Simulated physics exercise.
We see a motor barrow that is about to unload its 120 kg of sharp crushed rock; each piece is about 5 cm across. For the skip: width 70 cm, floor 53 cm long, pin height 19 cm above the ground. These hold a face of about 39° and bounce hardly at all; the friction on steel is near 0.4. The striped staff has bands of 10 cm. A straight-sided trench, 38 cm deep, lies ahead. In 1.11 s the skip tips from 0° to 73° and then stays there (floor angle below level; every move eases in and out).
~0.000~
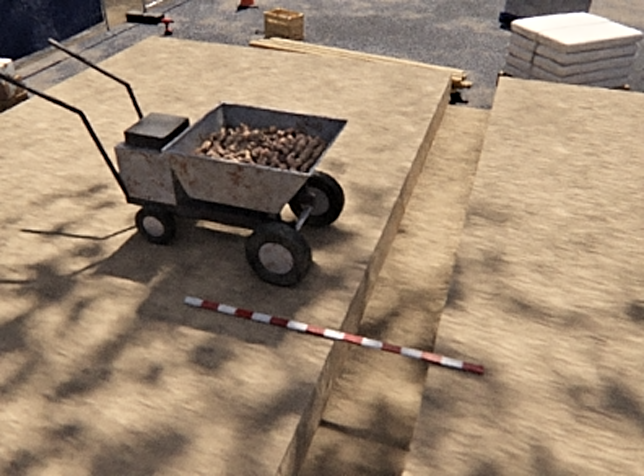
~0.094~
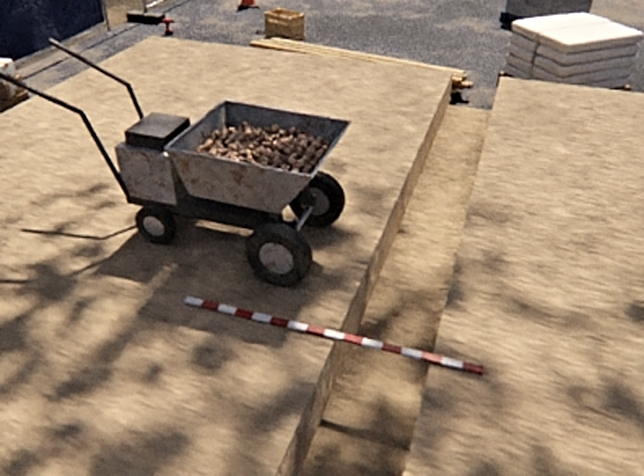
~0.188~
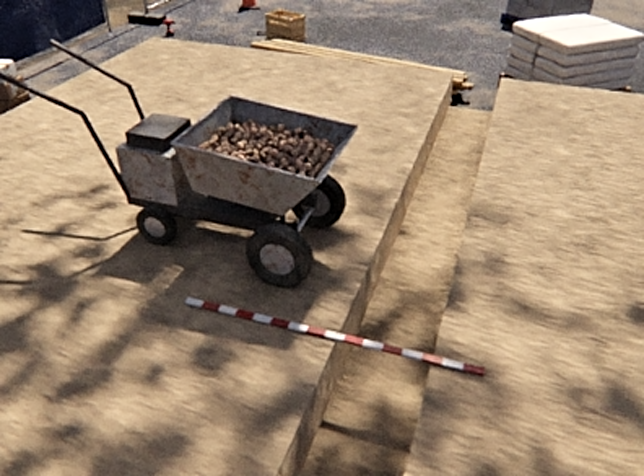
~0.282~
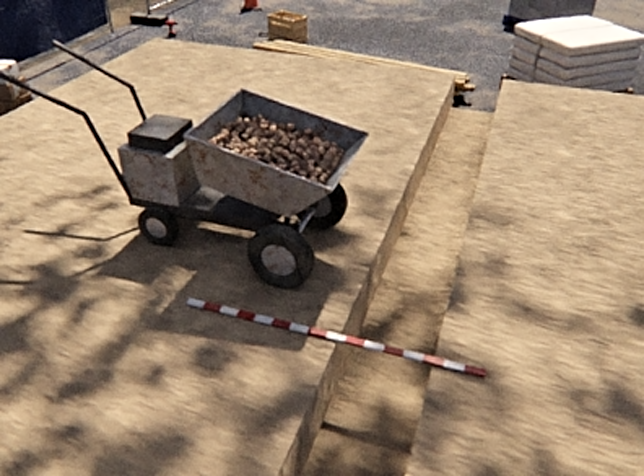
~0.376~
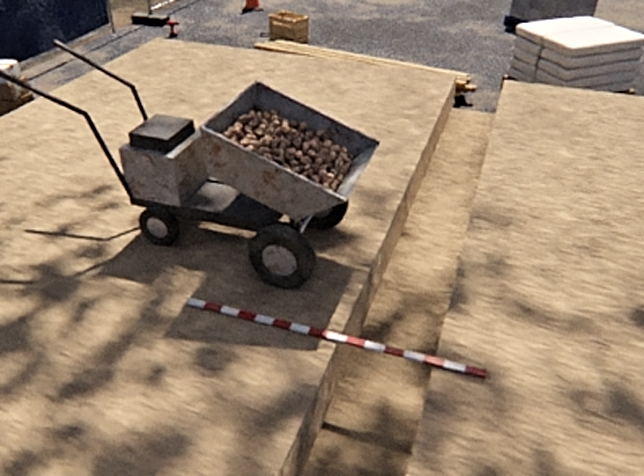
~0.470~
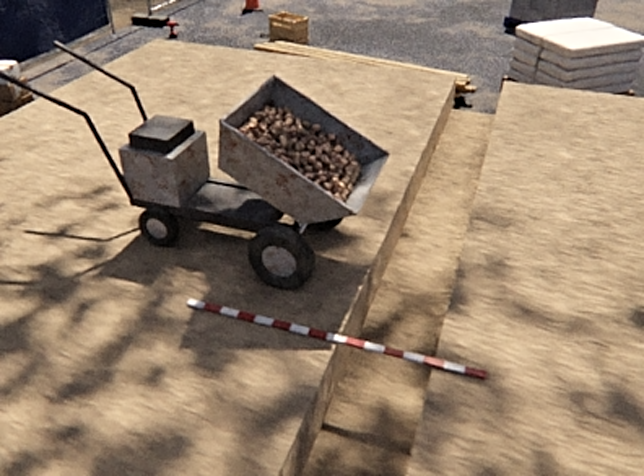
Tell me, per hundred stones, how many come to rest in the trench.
81 per hundred.
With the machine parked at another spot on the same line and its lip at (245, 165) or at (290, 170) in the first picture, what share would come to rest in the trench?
45 %, then 80 %.
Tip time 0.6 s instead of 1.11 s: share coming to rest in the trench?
In that case some 80 per cent.
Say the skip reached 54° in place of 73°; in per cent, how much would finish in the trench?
Then about 5 per cent.
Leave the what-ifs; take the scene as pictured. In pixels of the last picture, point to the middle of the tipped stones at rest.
The stones end up centred near (415, 321).
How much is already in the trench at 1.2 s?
About 20 per cent by then.
After 0.8 s the floor is at 61°; 100 % in the skip; the foremost stones are at (384, 230).
After 1.2 s the floor is at 73°; 82 % in the skip, 18 % in the trench; the foremost stones are at (437, 339).
After 1.6 s the floor is at 73°; 49 % in the skip, 50 % in the trench, 1 % past the trench; the foremost stones are at (494, 300).
After 3.5 s the floor is at 73°; 18 % in the skip, 81 % in the trench, 1 % past the trench; the foremost stones are at (506, 315).
